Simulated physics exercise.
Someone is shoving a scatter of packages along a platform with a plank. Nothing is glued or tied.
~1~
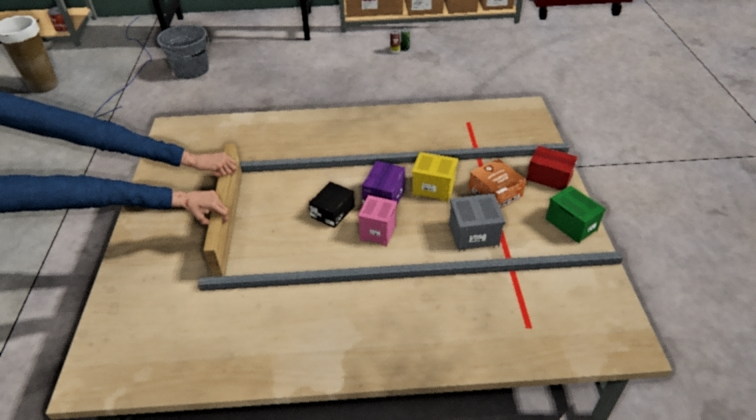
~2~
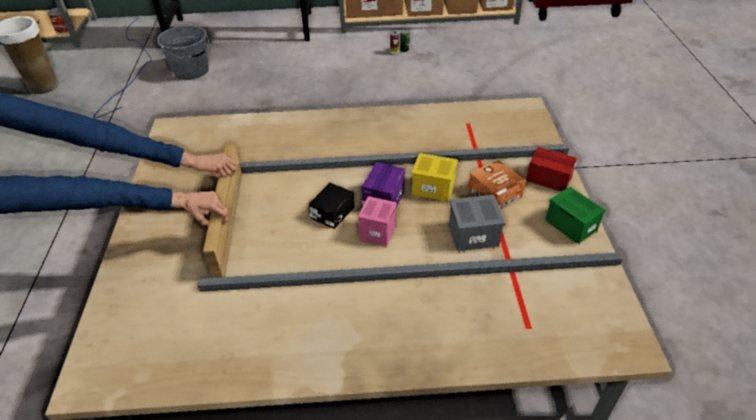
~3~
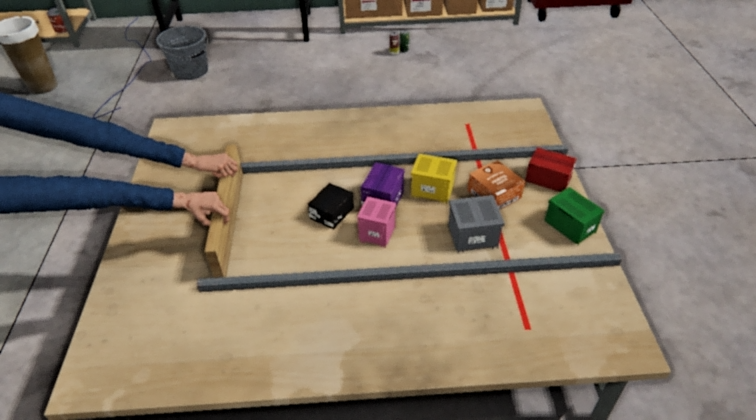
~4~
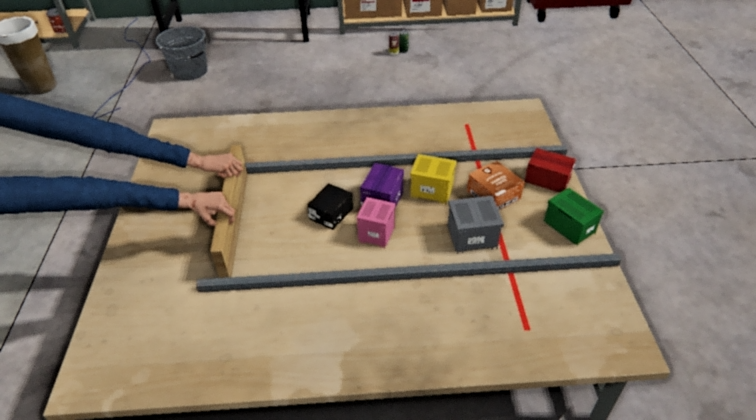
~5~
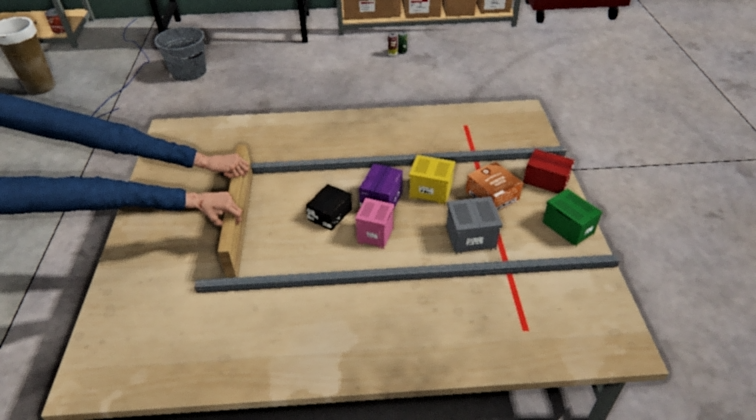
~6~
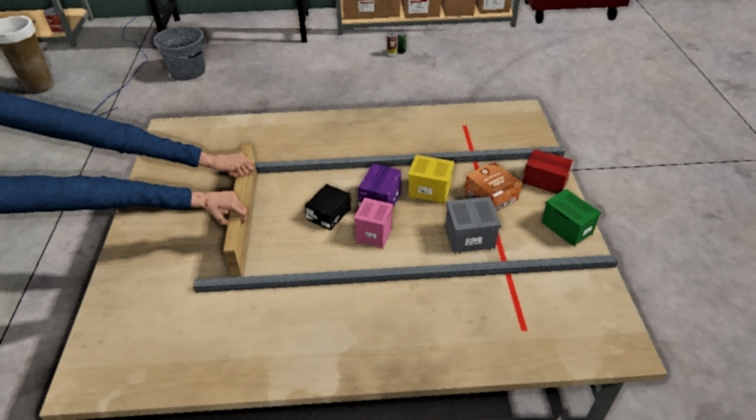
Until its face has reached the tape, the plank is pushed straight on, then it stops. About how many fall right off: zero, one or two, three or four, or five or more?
The drop count fails to reach three, yet is not nil.
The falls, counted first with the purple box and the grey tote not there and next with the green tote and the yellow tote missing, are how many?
The count is 1 in the first case and 1 in the second.
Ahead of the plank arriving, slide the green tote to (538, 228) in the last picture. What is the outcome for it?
Started there, the object is not lost.
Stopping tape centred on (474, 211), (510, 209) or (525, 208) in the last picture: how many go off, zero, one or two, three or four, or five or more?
Going through the places as listed, I'd say one or two, then 3 or 4, then three or four.
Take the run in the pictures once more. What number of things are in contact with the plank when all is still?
2 of them.
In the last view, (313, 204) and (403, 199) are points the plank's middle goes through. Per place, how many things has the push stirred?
Counts: 1 and 6.
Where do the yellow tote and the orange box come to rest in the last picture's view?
Listed in order, first is (555, 160) and the other is (574, 186).
Soon after, none off yet; green tote at rest near (570, 218); red box at rest near (547, 172); orange box at rest near (493, 188).
Then, none off yet; green tote at rest near (570, 218); red box moved a little near (563, 171); orange box moved about its own width near (525, 186).
At rest, the number that fall off is one or two; fallen, red box.
